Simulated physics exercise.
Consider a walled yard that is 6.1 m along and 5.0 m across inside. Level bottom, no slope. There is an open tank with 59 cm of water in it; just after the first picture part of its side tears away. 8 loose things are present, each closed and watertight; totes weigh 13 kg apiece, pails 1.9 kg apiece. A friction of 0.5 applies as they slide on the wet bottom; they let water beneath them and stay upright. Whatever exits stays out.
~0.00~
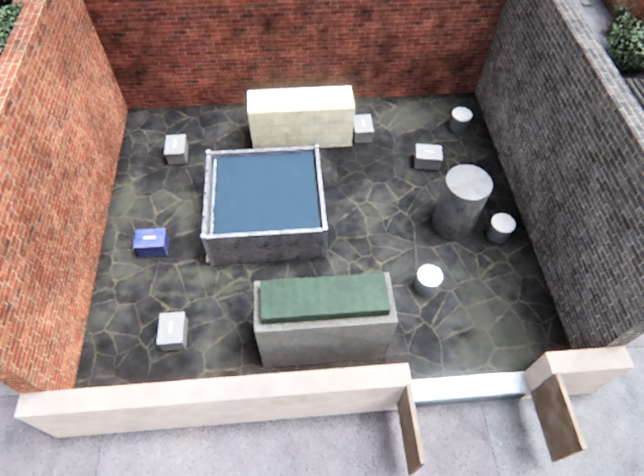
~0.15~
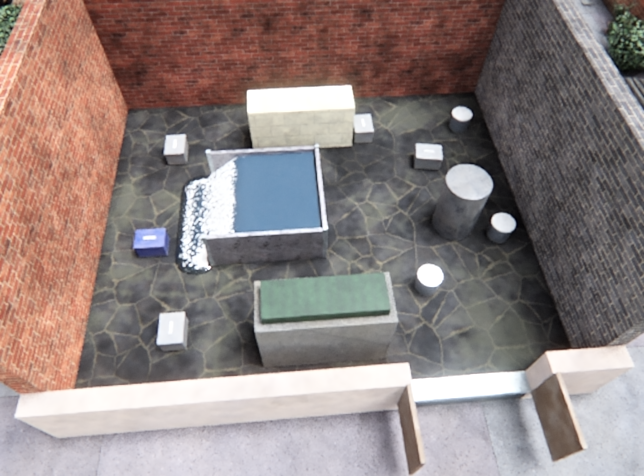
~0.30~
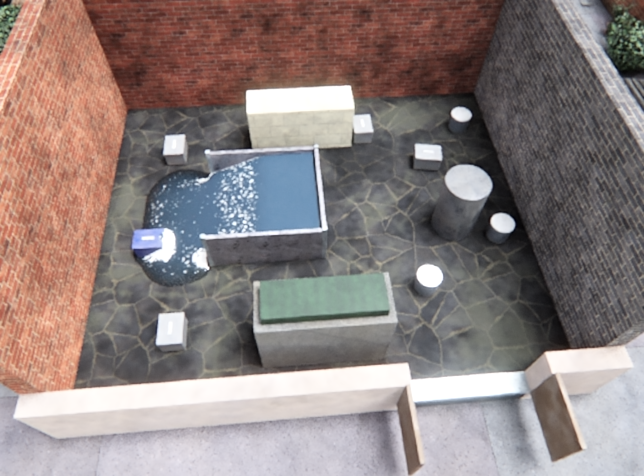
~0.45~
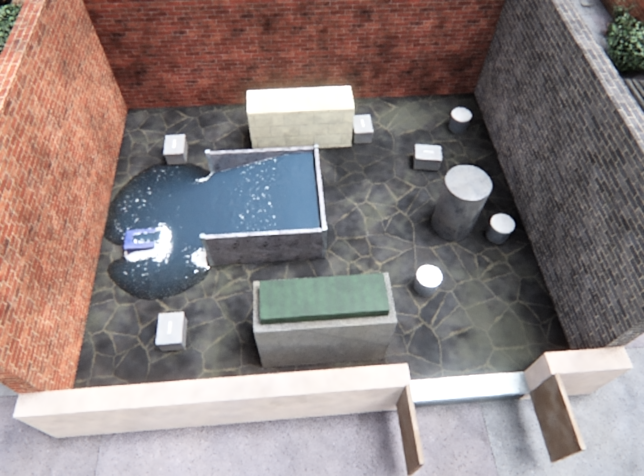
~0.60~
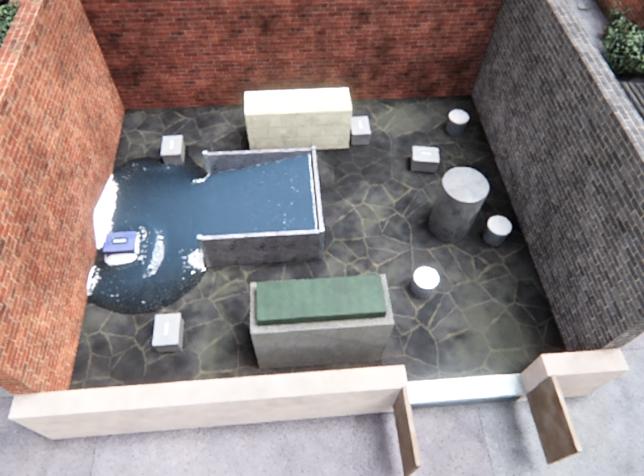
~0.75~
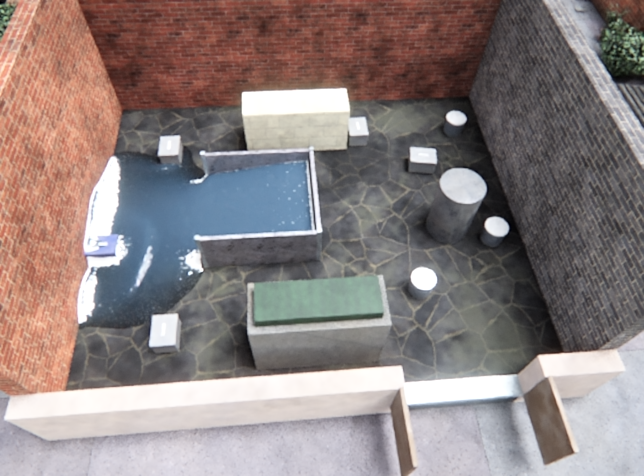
Water pouring from the open left side of a tank in a walled yard, spreading across paving and pushing a blue tote left.
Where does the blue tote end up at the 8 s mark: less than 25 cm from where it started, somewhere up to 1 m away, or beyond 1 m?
Beyond 1 m away.
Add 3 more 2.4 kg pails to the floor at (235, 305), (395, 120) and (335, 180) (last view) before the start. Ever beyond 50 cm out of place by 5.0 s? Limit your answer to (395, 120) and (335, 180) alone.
One by one: Beyond it, then within it.
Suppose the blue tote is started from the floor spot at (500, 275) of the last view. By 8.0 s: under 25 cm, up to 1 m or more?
From that spot, it remains nearly still.
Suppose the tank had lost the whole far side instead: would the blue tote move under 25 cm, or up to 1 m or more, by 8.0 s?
After that, the blue tote hardly moves.
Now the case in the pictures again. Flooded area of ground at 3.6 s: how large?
At that time the wet patch spans about 17 m2.
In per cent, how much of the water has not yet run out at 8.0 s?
Still held: Near 98 %.
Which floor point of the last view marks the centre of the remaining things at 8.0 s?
That lands at roughly (353, 227).
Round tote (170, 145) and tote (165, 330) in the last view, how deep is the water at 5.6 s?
Close to 7 and 7 centimetres.
After 1.6 s the blue tote is near (120, 299), 0.9 m from its start, aground; 0 of 8 are out; 0 afloat.
After 3.6 s the blue tote is near (217, 345), 1.9 m from its start, afloat; 0 of 8 are out; 1 afloat.
After 5.6 s the blue tote is near (240, 309), 1.7 m from its start, aground; 0 of 8 are out; 1 afloat.
After 8.0 s the blue tote is near (242, 304), 1.7 m from its start, aground; 0 of 8 are out; 3 afloat.
